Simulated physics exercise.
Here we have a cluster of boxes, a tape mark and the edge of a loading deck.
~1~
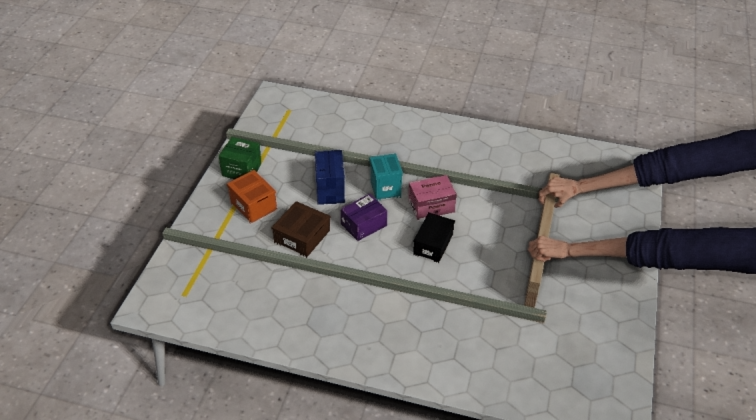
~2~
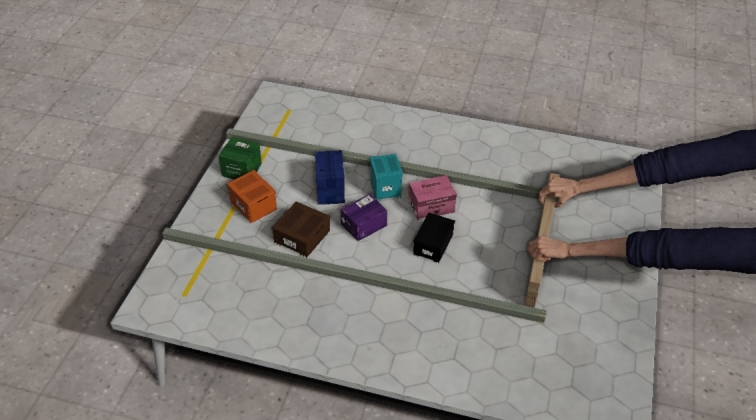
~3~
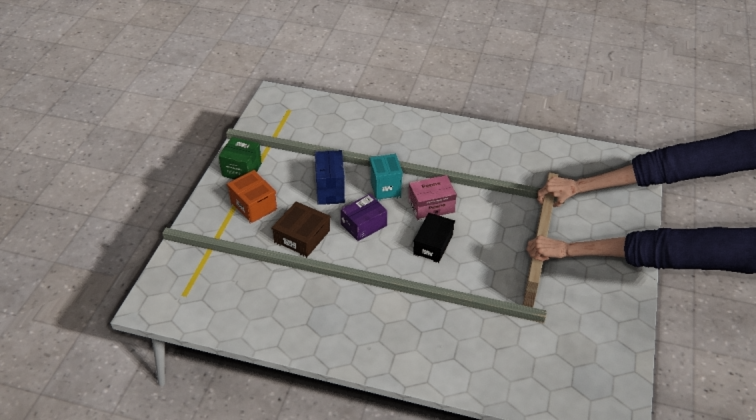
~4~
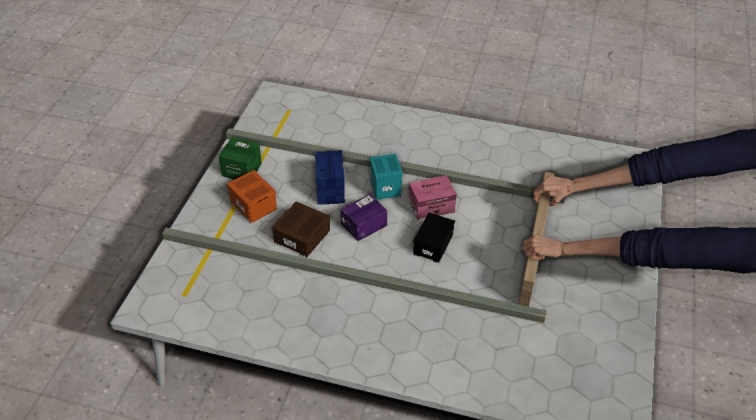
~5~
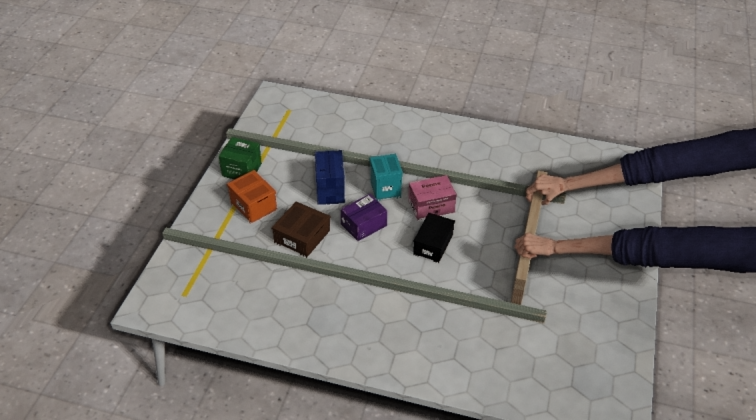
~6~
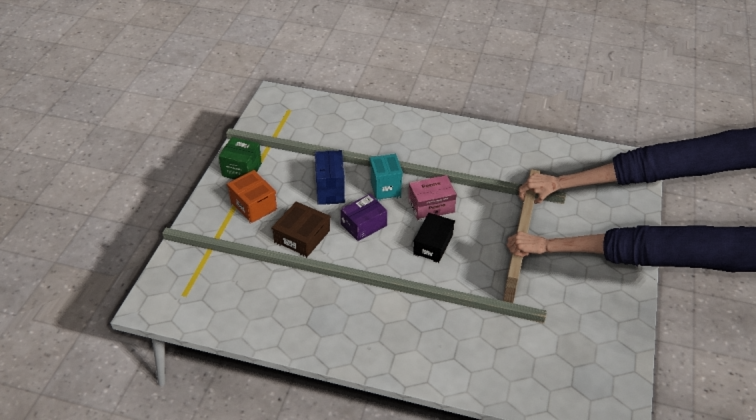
A pale, hexagon-patterned tabletop on a grey tiled floor is seen from above at an angle, the camera still. Between two greenish rails sit eight boxes: green and orange by a yellow line at left, brown, blue, purple and teal in the middle, pink and black farther right. Two dark-sleeved arms grip a wooden bar at right and slide it slightly left, while the boxes stay put.
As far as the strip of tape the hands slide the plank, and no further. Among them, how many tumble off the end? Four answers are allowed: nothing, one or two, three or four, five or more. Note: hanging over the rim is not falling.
It will most likely knock three or four off.
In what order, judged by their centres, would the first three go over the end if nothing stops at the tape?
Earliest first: Green parcel, orange tote, blue box.
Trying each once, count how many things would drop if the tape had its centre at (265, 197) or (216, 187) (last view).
Down on the ground: 2 and 7.
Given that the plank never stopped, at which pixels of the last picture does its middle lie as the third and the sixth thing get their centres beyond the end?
Its centre point is roughly (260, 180) and later (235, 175).
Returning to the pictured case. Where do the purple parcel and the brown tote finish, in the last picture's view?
First at (198, 186); second at (177, 212).
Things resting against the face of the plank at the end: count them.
2.
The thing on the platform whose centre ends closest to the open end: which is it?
The brown tote, it is.
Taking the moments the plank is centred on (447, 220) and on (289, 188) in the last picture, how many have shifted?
The number moved is 2 and then 8.
Soon after, none off yet; green parcel at rest near (241, 160); orange tote at rest near (253, 197); brown tote at rest near (302, 229).
In the end, the number that fall off is three or four; gone, blue box, orange tote and green parcel.
